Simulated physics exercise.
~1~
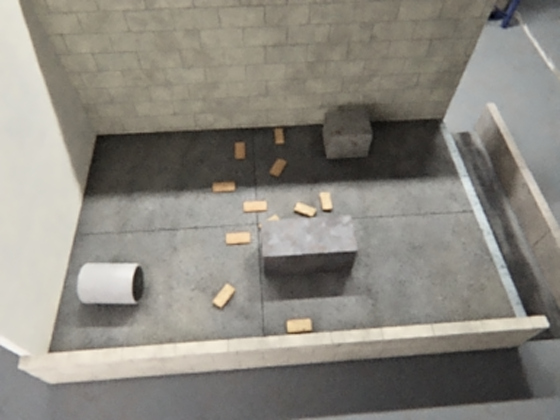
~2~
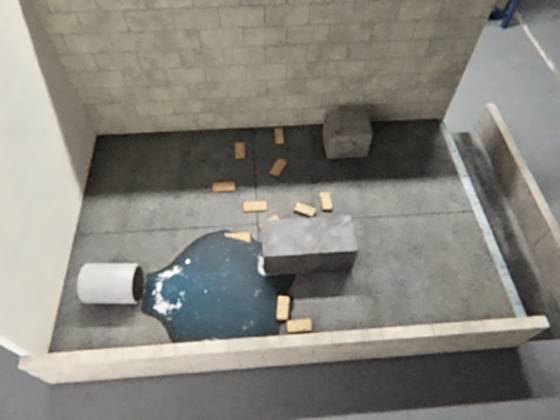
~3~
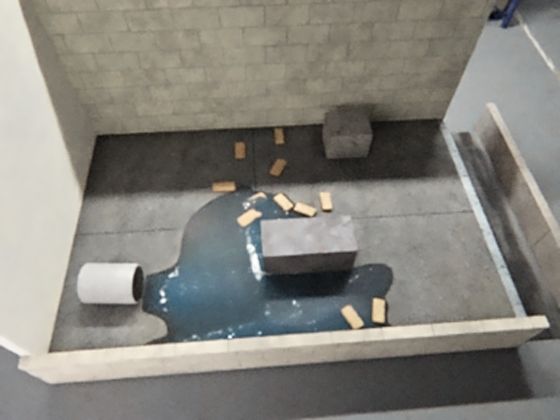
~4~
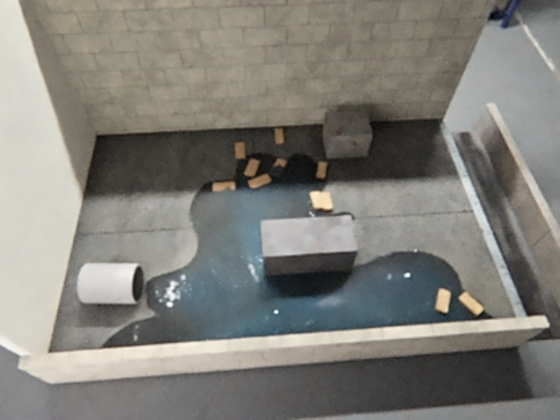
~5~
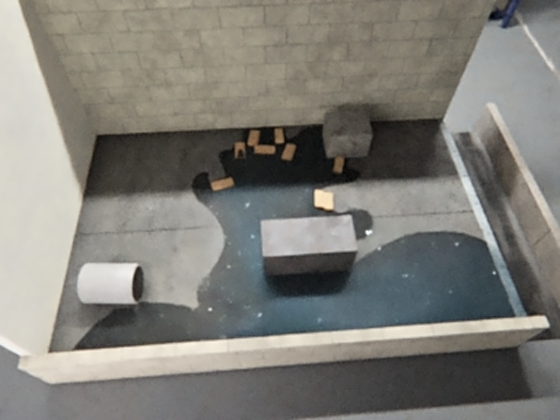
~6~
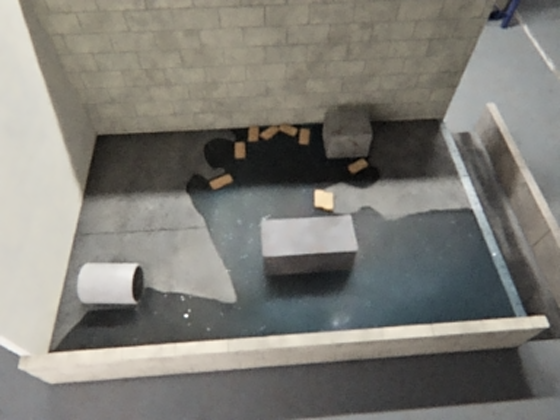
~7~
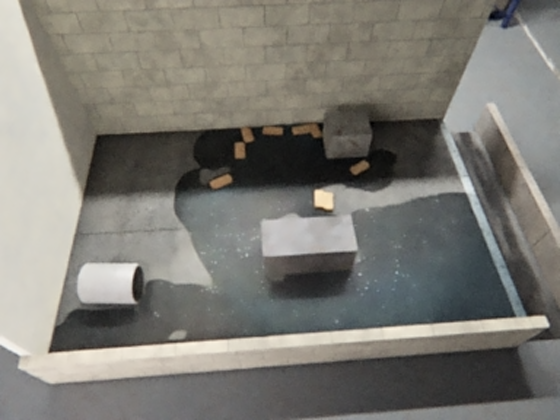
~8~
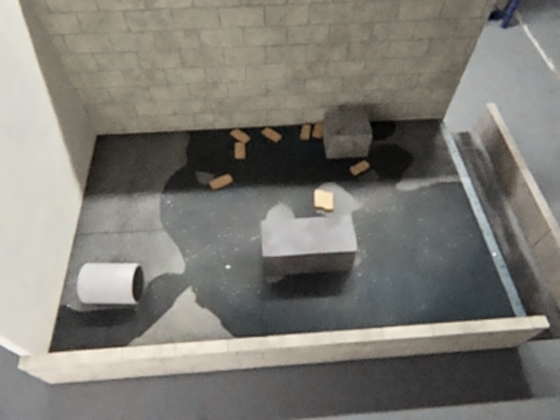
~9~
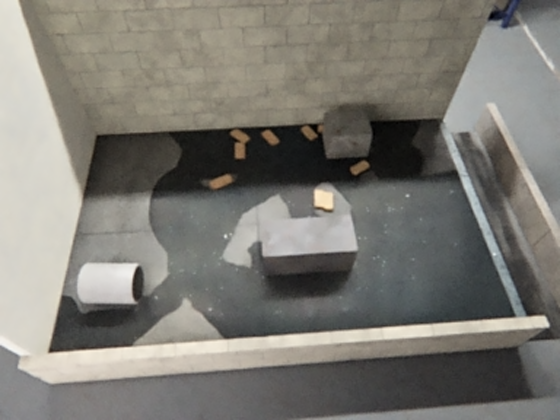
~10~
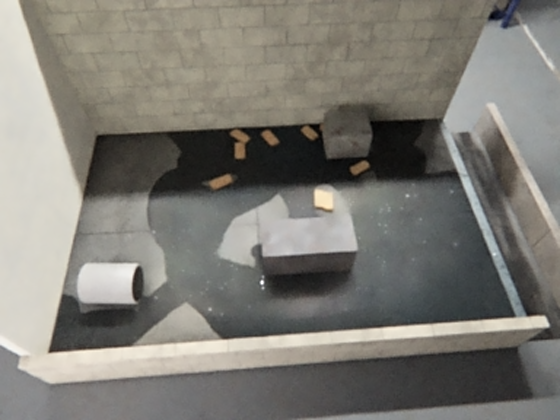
Dark water spreads from a pale pipe across the grey floor of a walled enclosure, carrying several small orange blocks toward the back wall and others rightward out of sight, before settling around two stationary grey blocks with the remaining orange pieces scattered and patches of floor still dry.
